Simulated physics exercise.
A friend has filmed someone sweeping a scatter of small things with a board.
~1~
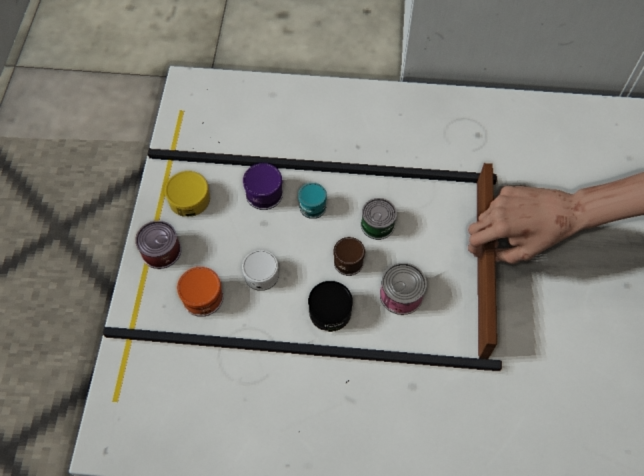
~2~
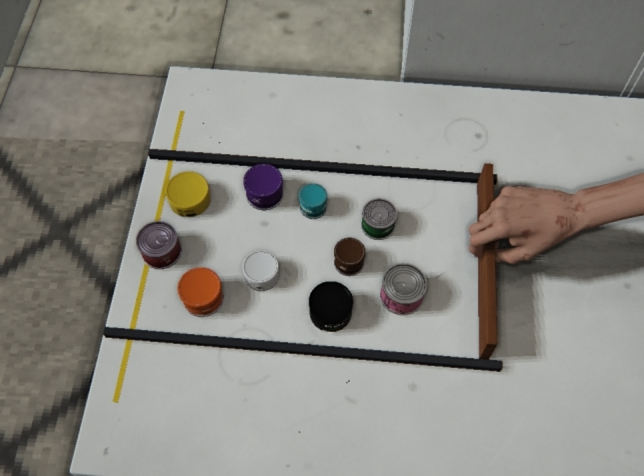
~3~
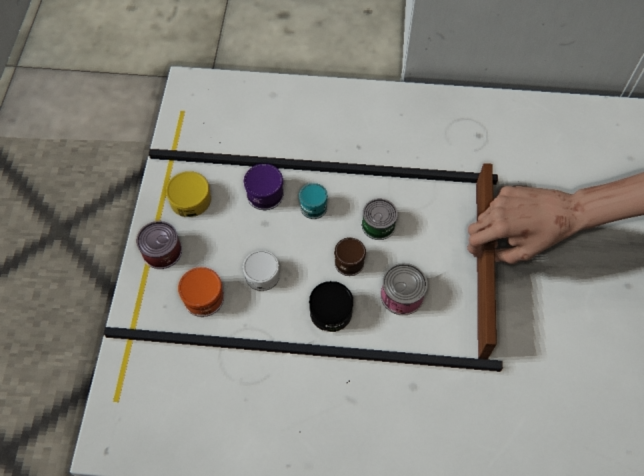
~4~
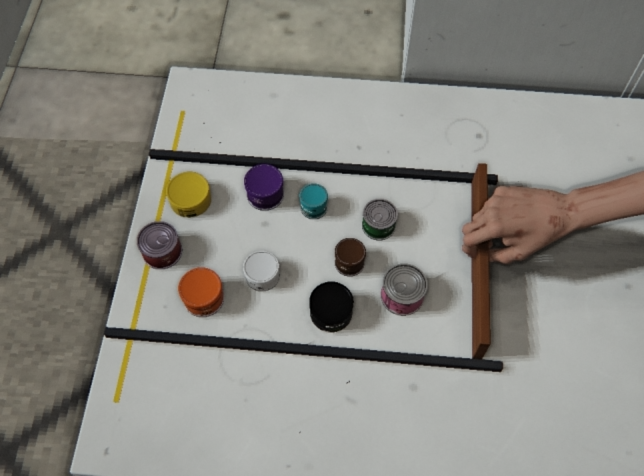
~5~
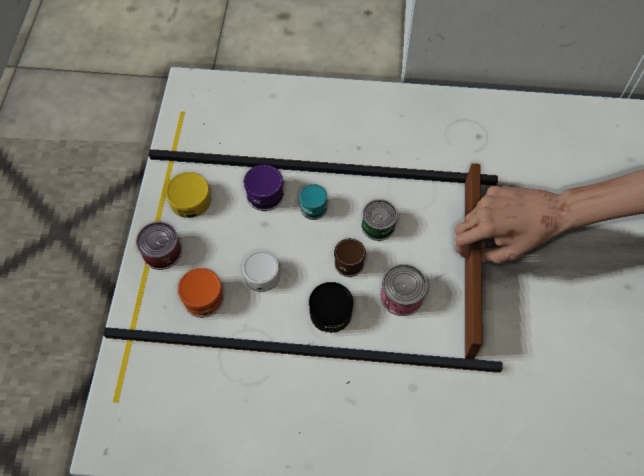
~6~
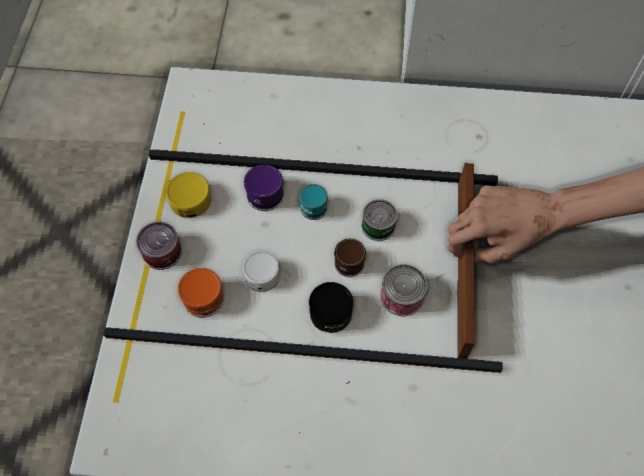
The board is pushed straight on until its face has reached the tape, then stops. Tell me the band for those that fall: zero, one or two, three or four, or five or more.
The number that fall off is five or more.
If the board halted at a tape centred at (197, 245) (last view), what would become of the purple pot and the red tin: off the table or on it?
The purple pot stays on; the red tin goes over.
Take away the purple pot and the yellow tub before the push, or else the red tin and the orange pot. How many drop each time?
The counts: 3 and 3.
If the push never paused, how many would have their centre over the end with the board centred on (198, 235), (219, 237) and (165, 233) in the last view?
Place by place, 1, 0 and 5.
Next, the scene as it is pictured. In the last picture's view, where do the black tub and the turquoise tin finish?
About (113, 305), and the other about (150, 182).
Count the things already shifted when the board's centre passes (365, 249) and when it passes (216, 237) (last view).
4 and 10.
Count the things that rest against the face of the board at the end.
The number is 5.
Soon after, none off yet; red tin at rest near (160, 246); yellow tub at rest near (189, 195); orange pot at rest near (202, 293).
After that, none off yet; red tin at rest near (160, 246); yellow tub at rest near (189, 195); orange pot displaced a little near (188, 292).
In the end, the number that fall off is five or more; gone, white tin, purple pot, orange pot, yellow tub and red tin.
